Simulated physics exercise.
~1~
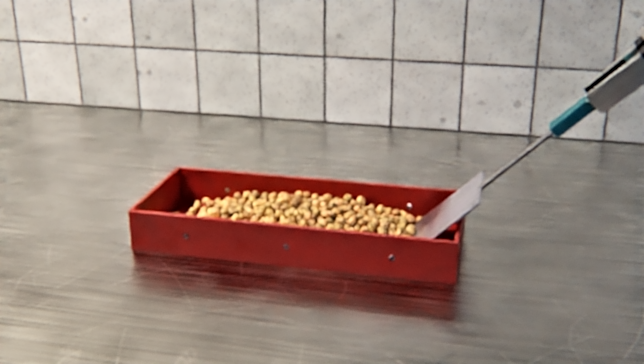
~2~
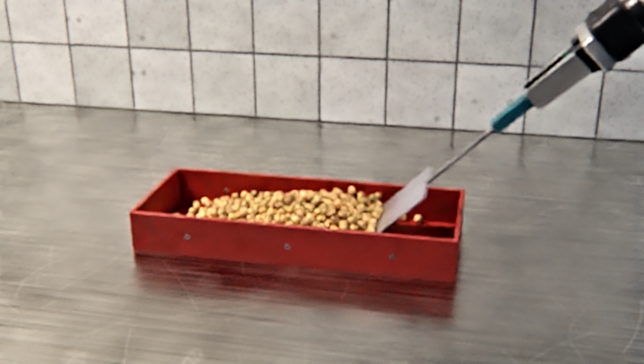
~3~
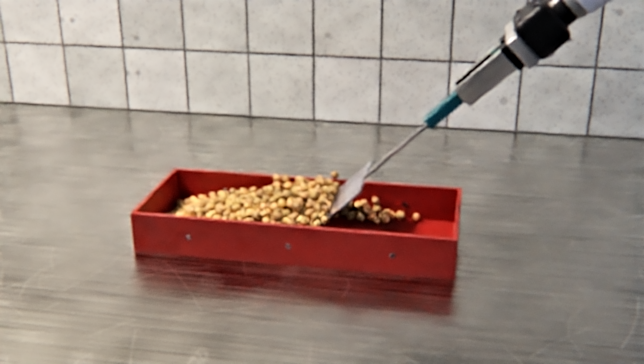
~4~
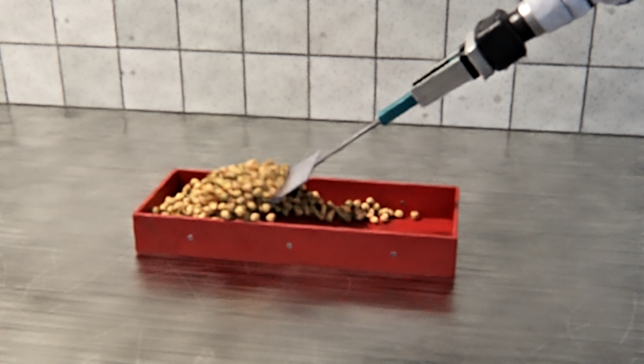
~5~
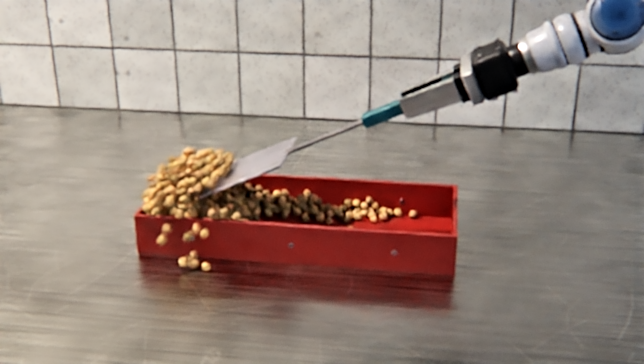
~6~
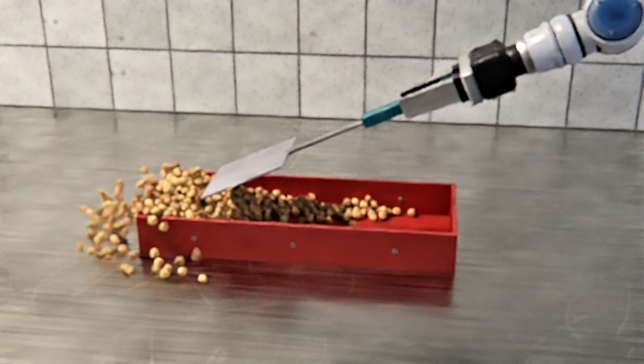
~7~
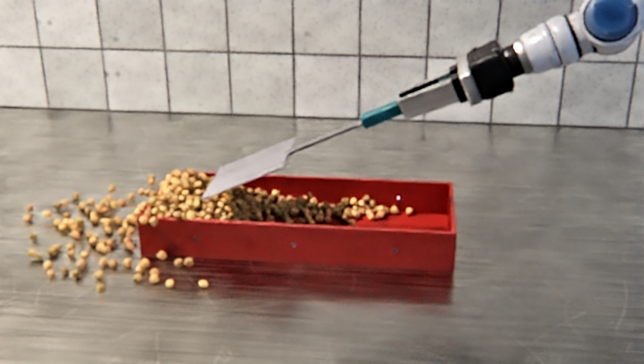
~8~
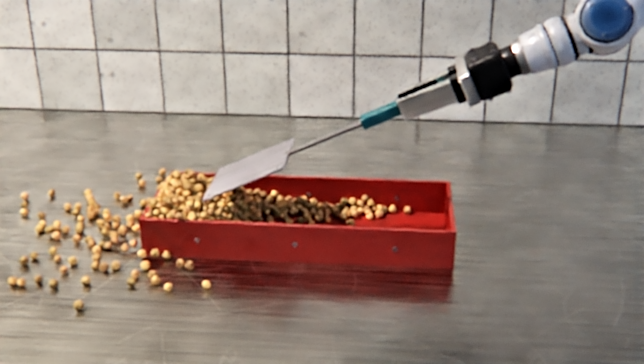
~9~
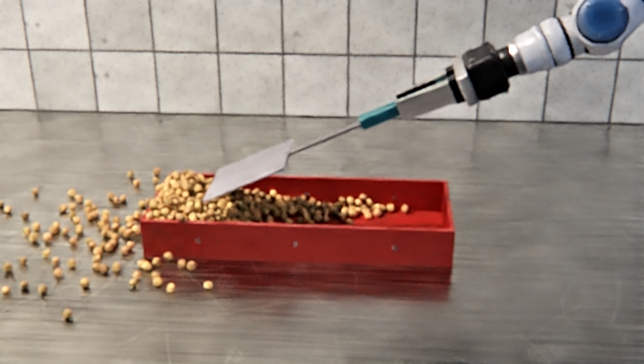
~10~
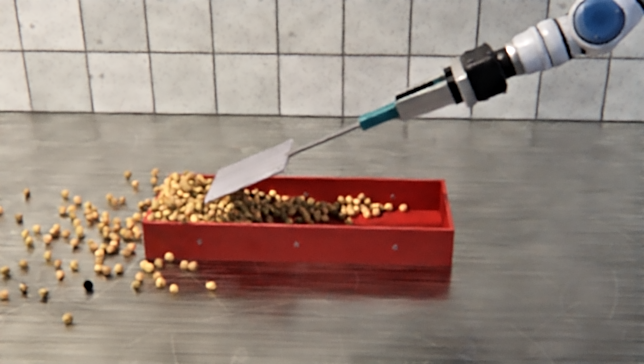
The clip opens on a long red tray of dried chickpeas on a metallic table before a tiled wall, with a robot-held paddle dipped in at the right end. The paddle sweeps left through the tray, heaping the chickpeas ahead of it and leaving a few behind. As it nears the left end, the blade rises and flattens, and the mound spills over the end wall. The paddle then halts while chickpeas tumble and scatter across the table. Finally they lie strewn at the left, with most still in the tray beneath and around the still blade.
